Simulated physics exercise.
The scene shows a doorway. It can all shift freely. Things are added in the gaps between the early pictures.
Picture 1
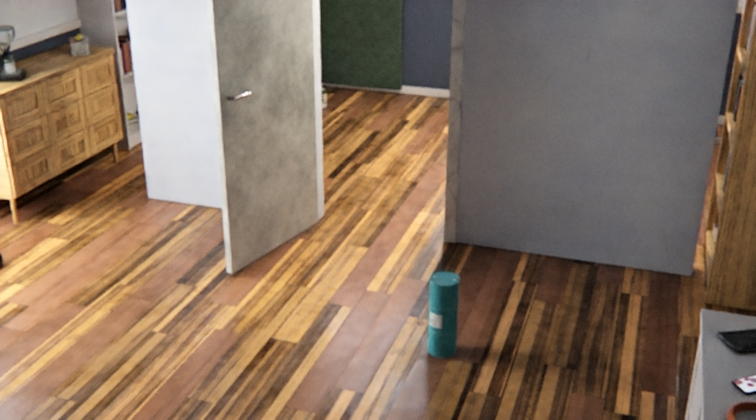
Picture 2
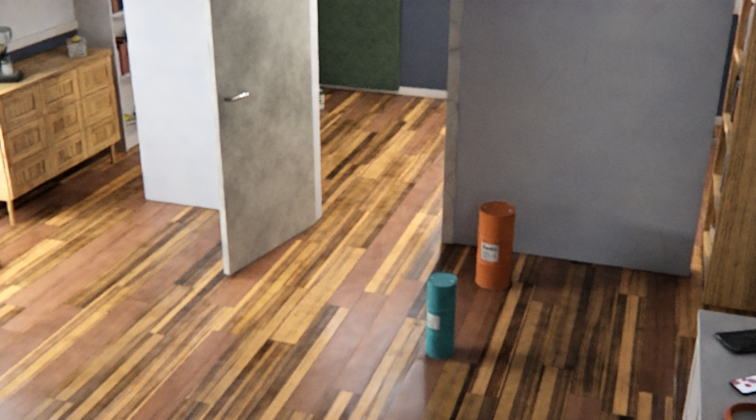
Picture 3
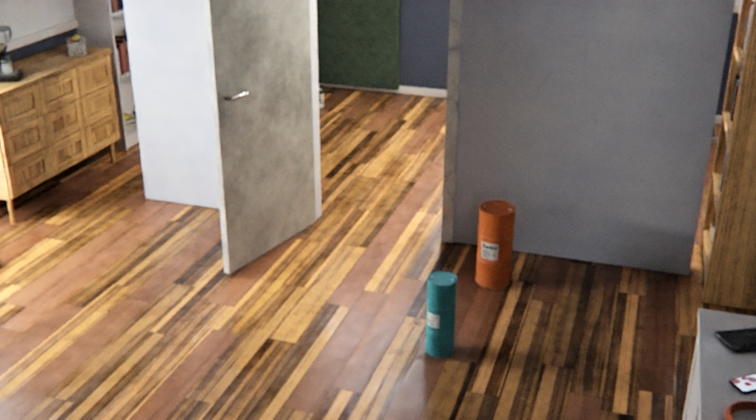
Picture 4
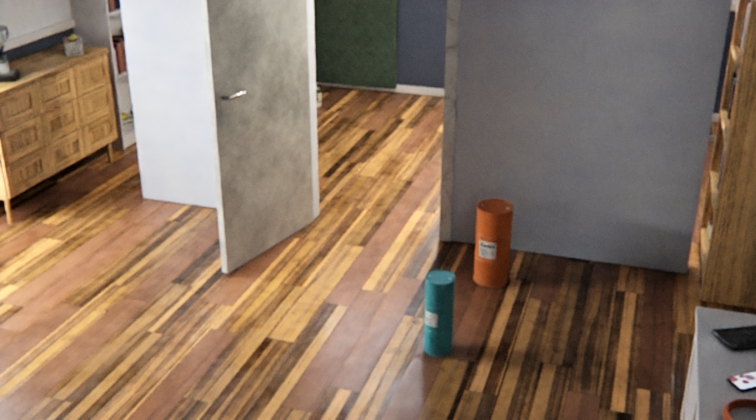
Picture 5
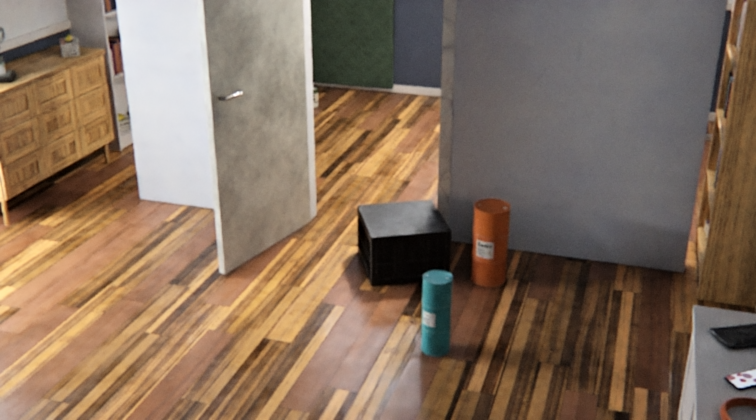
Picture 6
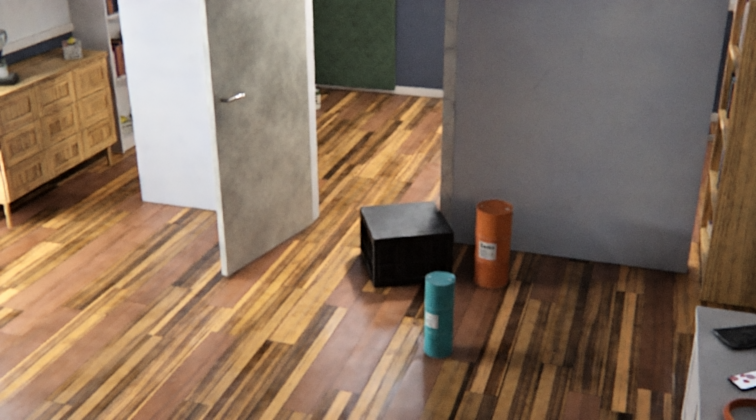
Door standing wide open and still on a wood floor beside a turquoise canister, an orange canister appearing, then a black chest.
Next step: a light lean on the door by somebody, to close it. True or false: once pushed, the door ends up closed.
False.
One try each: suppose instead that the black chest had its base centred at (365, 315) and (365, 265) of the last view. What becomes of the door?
On the first go it makes it all the way, and on the second it doesn't make it all the way.
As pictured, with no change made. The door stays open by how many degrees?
The door ends up some 45° open.
Then, 0.40 s after the last picture, door 92° open.
Then, 0.70 s after the last picture, door 69° open.
Then, 0.90 s after the last picture, door 51° open.
At rest, door 45° open; all 3 in place. Seen from the same camera at the end, black chest near (407, 242).
